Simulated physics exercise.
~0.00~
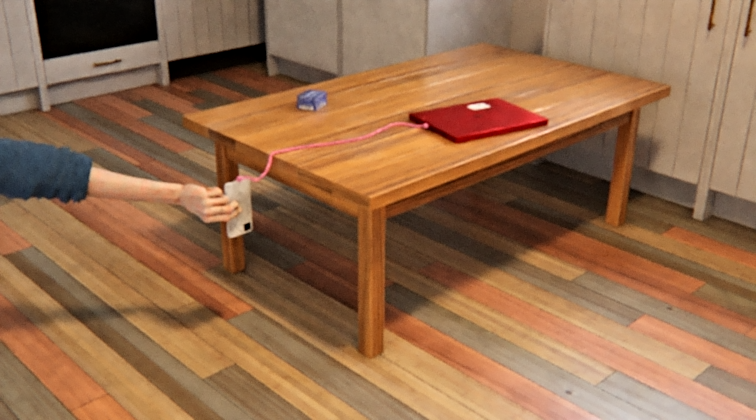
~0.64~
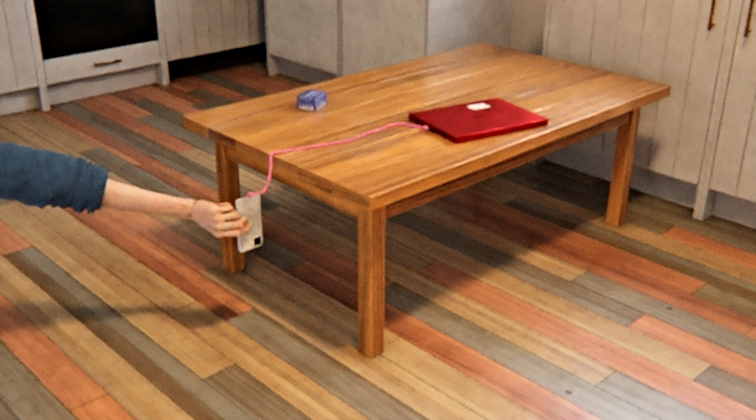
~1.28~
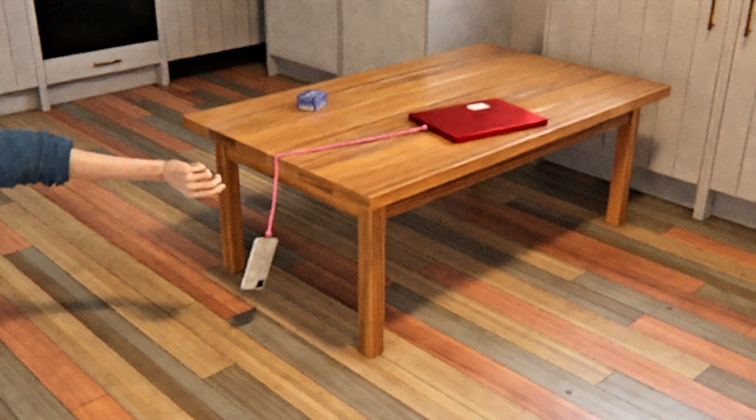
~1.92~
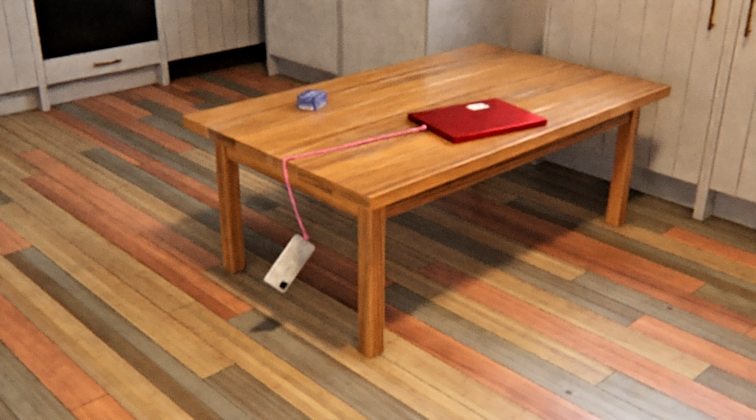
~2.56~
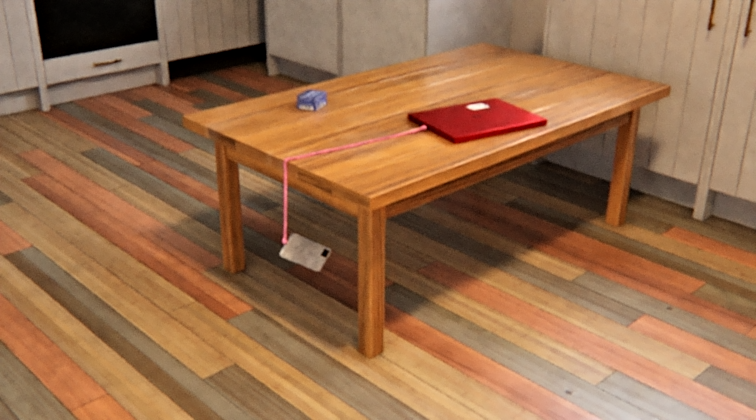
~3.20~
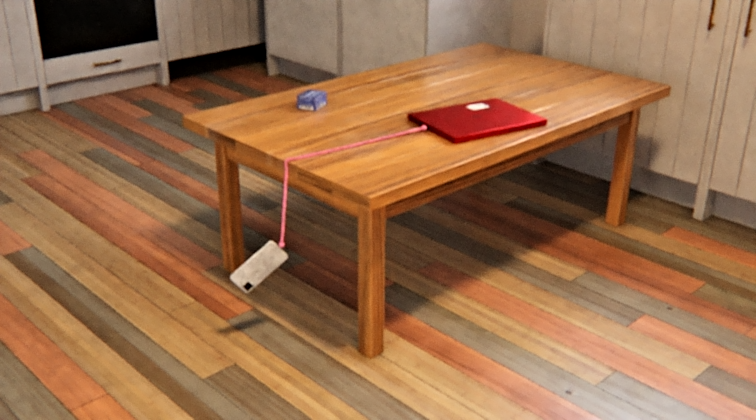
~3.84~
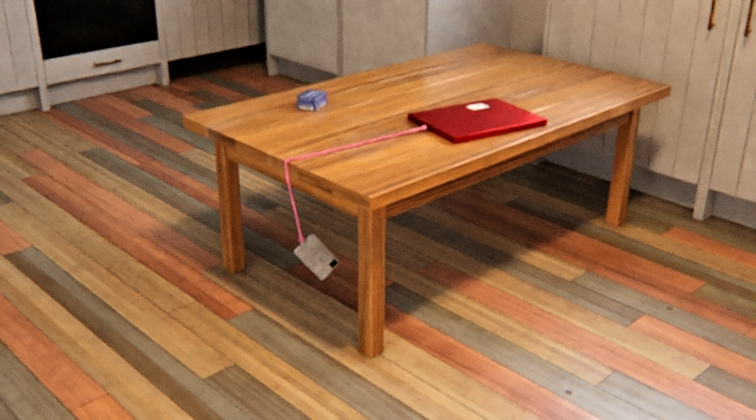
Hand releasing a white phone tied by a pink cord to a red laptop, the phone dropping, then swinging below the table edge.
